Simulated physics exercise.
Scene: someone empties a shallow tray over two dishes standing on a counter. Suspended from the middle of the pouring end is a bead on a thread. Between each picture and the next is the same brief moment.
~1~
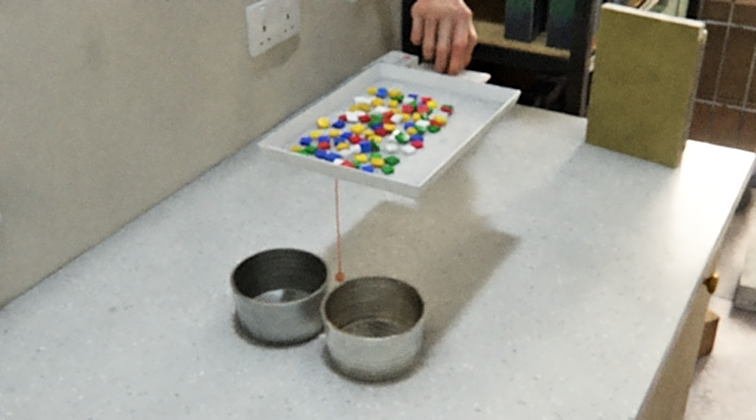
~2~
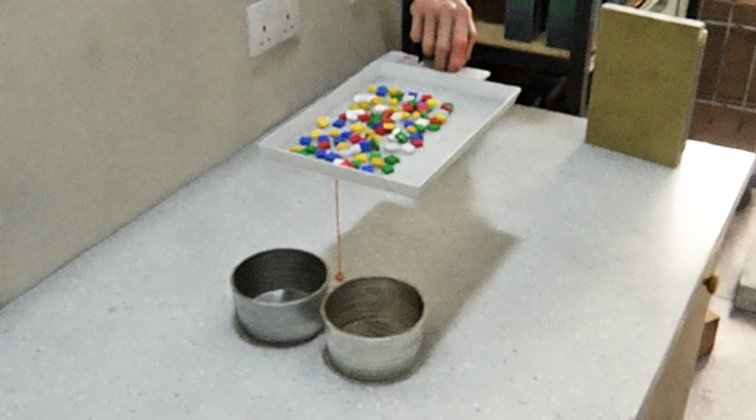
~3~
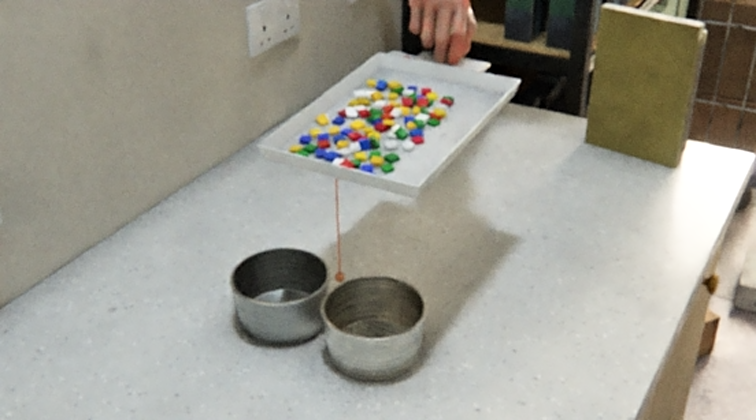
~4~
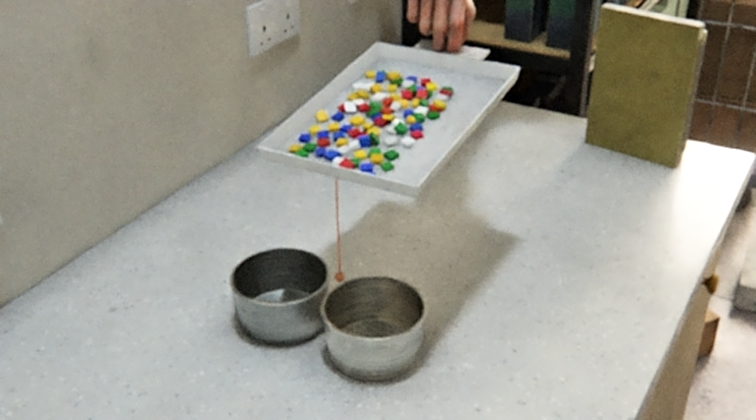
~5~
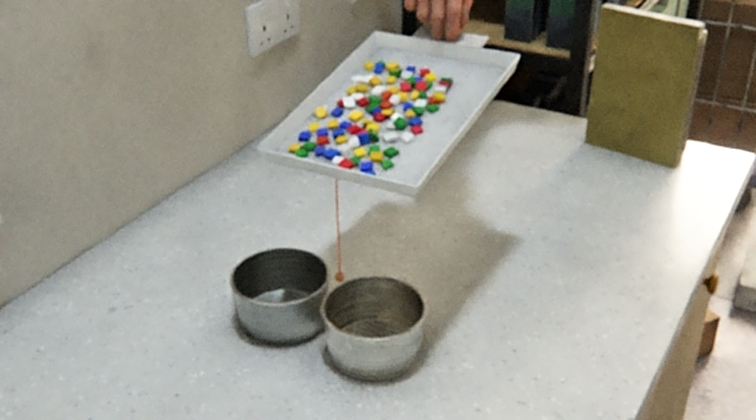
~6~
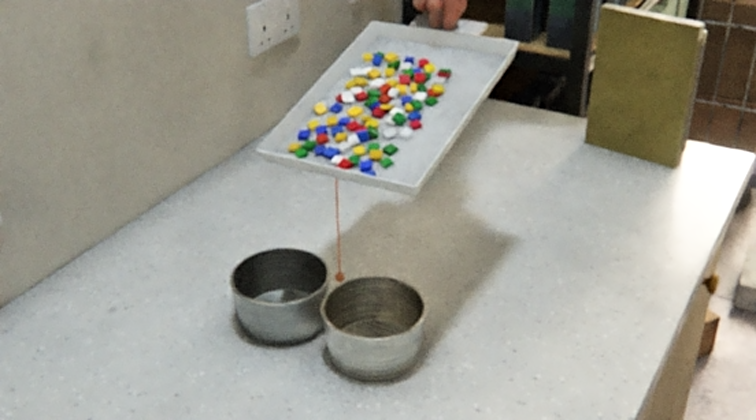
A pale speckled counter runs along a plain wall with a socket, seen from above and at an angle by a still camera. A hand at the far end holds a shallow white tray of multicoloured tiles above two grey metal dishes, an orange bead hanging on a thread from its near edge. The hand slowly raises the far end, steepening the tray slightly, while the tiles stay bunched and the dishes remain empty.
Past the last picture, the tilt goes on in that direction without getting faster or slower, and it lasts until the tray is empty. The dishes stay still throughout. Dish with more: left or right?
Left.
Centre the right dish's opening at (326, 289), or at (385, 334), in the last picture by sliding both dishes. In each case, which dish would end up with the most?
For the first position it is the one at right; for the second, the one at left.
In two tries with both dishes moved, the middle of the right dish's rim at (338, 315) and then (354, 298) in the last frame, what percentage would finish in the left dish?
First placement: Some 60 %; second placement: Some 40 %.
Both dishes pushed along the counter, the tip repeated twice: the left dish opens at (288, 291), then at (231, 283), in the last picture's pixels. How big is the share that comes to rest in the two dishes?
Close to 80 in a hundred, followed by close to 80 in a hundred.
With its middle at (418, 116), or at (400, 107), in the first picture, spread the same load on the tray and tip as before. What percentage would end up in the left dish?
Estimate: 40 % first, 60 % second.
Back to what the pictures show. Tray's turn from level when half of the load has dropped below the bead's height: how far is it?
Roughly 100 degrees from level.
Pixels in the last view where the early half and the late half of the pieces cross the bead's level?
(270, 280) first, (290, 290) later.
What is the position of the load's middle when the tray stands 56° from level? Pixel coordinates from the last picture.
Close to (325, 137).
Shortly afterwards, tray tipped steeply; the whole lot on the tray.
Next, tray tipped right over; near half on the tray; only a few in the right dish; near a quarter in the left dish; a little outside both; a little in the air.
Some moments later, tray tipped past a quarter turn; a little in the right dish; near half in the left dish; near a third outside both.
In the end, tray tipped past a quarter turn; a little in the right dish; near half in the left dish; near a third outside both.
